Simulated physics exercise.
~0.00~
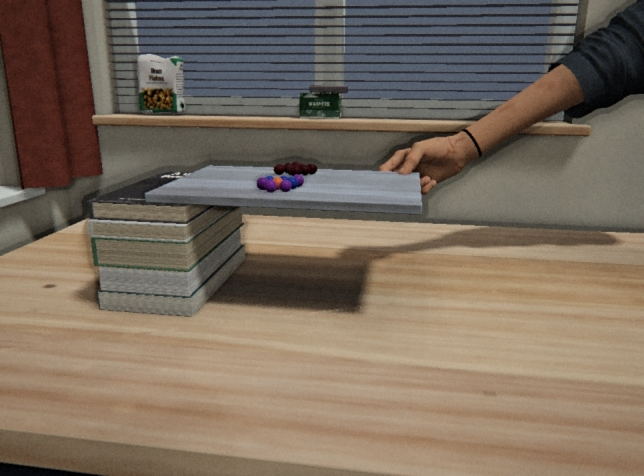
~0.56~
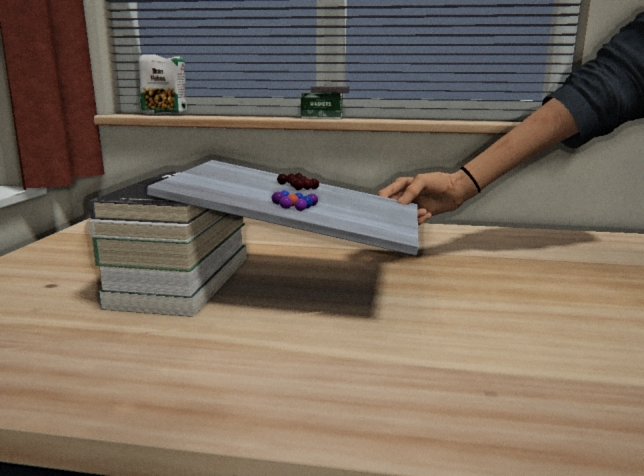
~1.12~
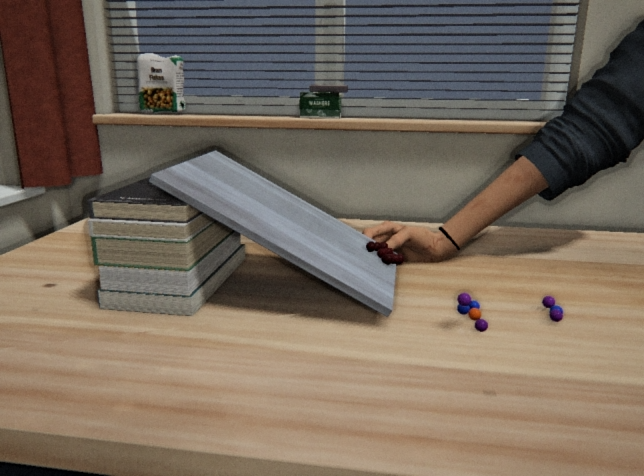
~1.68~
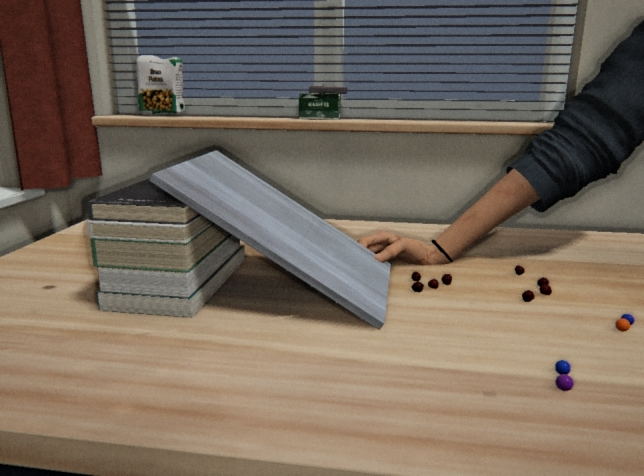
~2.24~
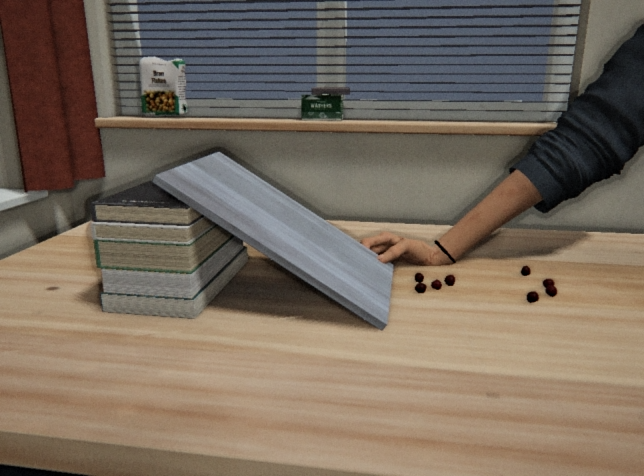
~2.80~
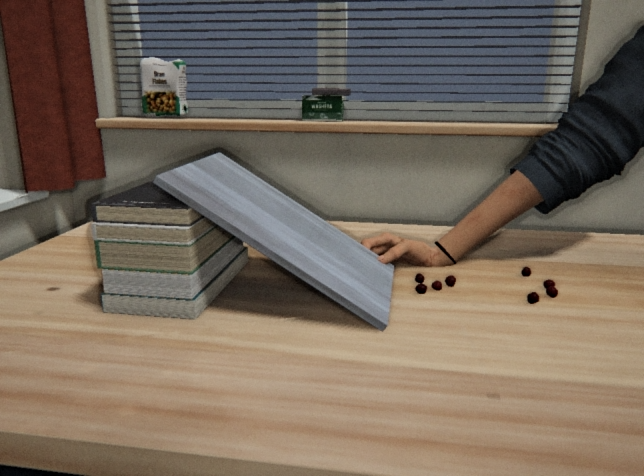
A hand reaching in from the right, in a dark sleeve, holds the free end of a grey board whose other end rests on a stack of books at the left of a wooden table, below a window with blinds. Two handfuls of small balls sit on it, purple, blue and orange ones nearer, dark red ones behind. The hand lowers the board, and the near balls roll off first, spreading rightward. The dark red ones follow and stop on the table in two loose clusters. The colourful balls travel farther and are finally out of view, while the board rests sloping.
